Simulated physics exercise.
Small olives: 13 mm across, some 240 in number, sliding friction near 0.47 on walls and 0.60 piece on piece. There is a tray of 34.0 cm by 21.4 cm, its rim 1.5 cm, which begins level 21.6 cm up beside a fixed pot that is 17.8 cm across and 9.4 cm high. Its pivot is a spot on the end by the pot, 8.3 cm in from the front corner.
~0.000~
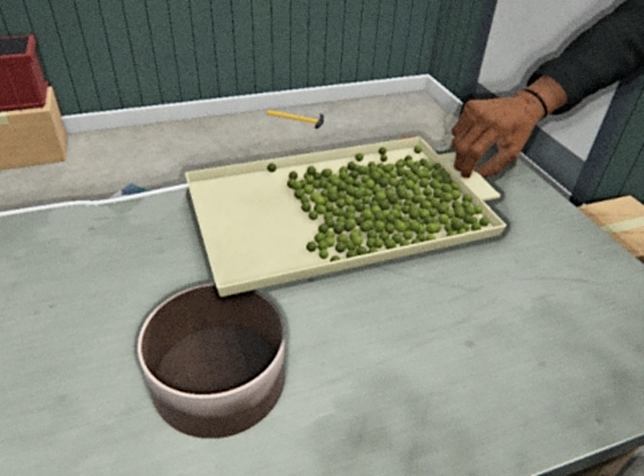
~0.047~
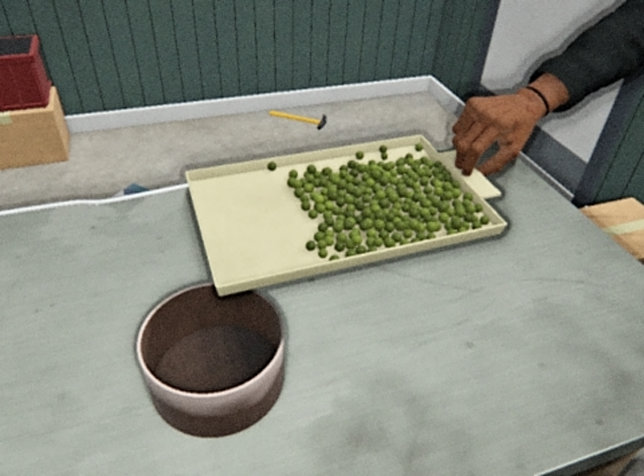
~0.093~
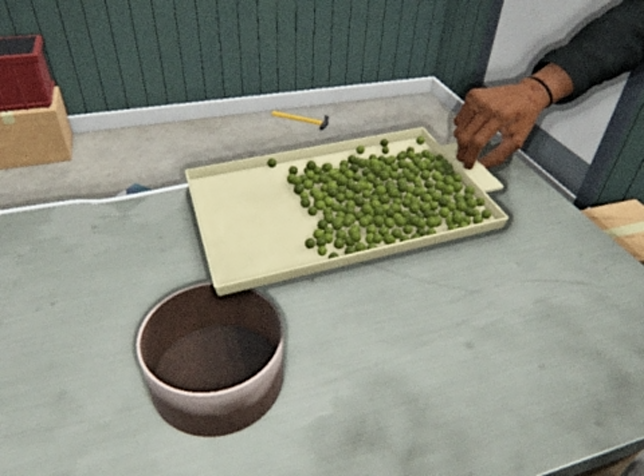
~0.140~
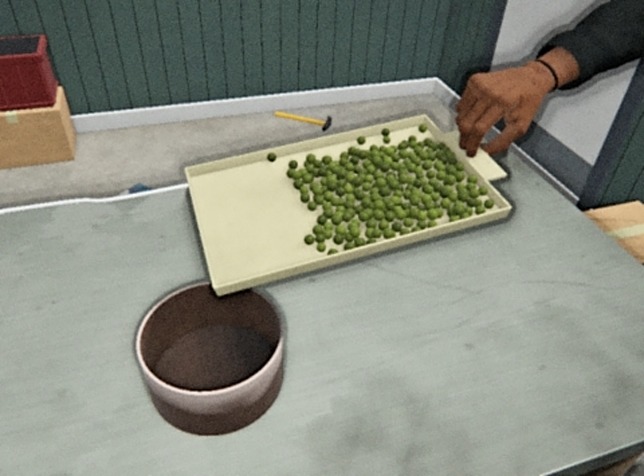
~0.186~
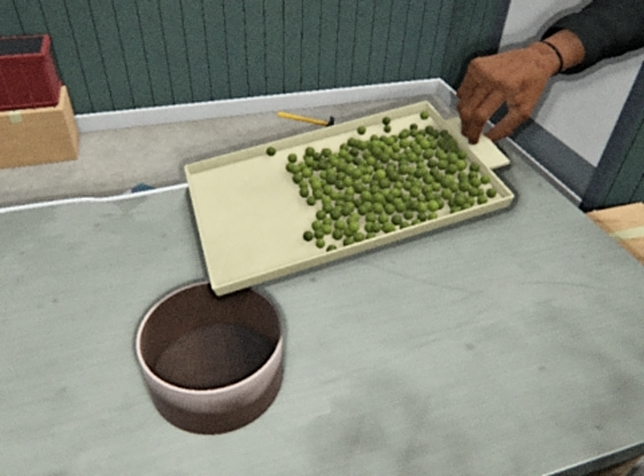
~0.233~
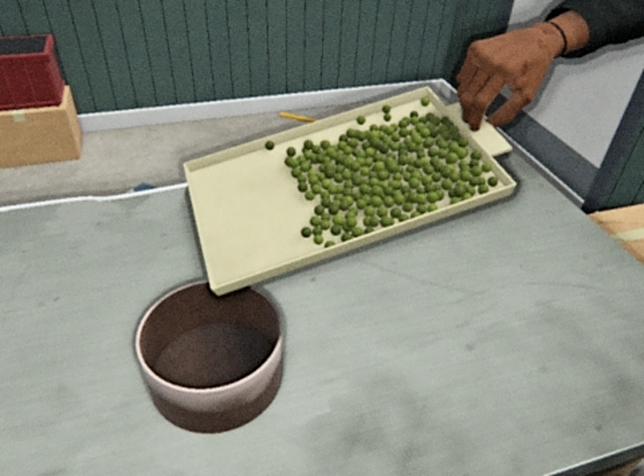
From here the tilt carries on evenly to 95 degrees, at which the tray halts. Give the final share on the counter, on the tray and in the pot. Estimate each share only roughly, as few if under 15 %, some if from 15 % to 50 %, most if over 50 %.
Roughly: Counter some, tray few, pot most.
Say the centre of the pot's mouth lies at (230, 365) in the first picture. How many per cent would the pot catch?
It would come to around 70 percent.
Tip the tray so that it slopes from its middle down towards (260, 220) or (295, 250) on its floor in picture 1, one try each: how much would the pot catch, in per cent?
Approximately 50 percent, then 70 percent.
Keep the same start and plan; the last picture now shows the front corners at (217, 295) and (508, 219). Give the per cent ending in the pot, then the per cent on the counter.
Pot 25 % / counter 75 %.
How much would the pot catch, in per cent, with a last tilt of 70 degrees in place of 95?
Around 35 per cent, then.
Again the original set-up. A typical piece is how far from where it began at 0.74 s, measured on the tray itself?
Displacement on the tray: About 14 cm.
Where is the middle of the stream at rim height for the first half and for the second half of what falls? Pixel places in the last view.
It passes about (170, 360) first and (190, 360) afterwards.
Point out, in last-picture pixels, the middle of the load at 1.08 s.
Close to pixel (197, 262).
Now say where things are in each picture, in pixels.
The first picture shows tray tilt 0 degrees, front corners at (220, 285) and (503, 225); middle of the pieces at (385, 205); pot at (213, 334).
The second picture shows tray tilt 1 degrees, front corners at (219, 285) and (504, 223); middle of the pieces at (385, 204).
The third picture shows tray tilt 3 degrees, front corners at (217, 285) and (505, 217); middle of the pieces at (386, 199).
The fourth picture shows tray tilt 6 degrees, front corners at (216, 286) and (508, 207), lowest corner left front; middle of the pieces at (386, 192).
The fifth picture shows tray tilt 10 degrees, front corners at (215, 286) and (511, 195), lowest corner left front; middle of the pieces at (386, 183).
The sixth picture shows tray tilt 13 degrees, front corners at (214, 286) and (513, 184), lowest corner left front; middle of the pieces at (386, 175); pot at (211, 330). The tray's pace is about 75 degrees a second.
After 0.74 s, tilt 52 degrees; the tray holds 100 %, the pot 0 %.
Then, at 1.08 s, tilt 78 degrees; the tray holds 55 %, the pot 20 %.
After 1.51 s, tilt 95 degrees; the tray holds 10 %, the pot 60 %.
By 2.7 s all is still; counter 25 %, tray 0 %, pot 75 %.
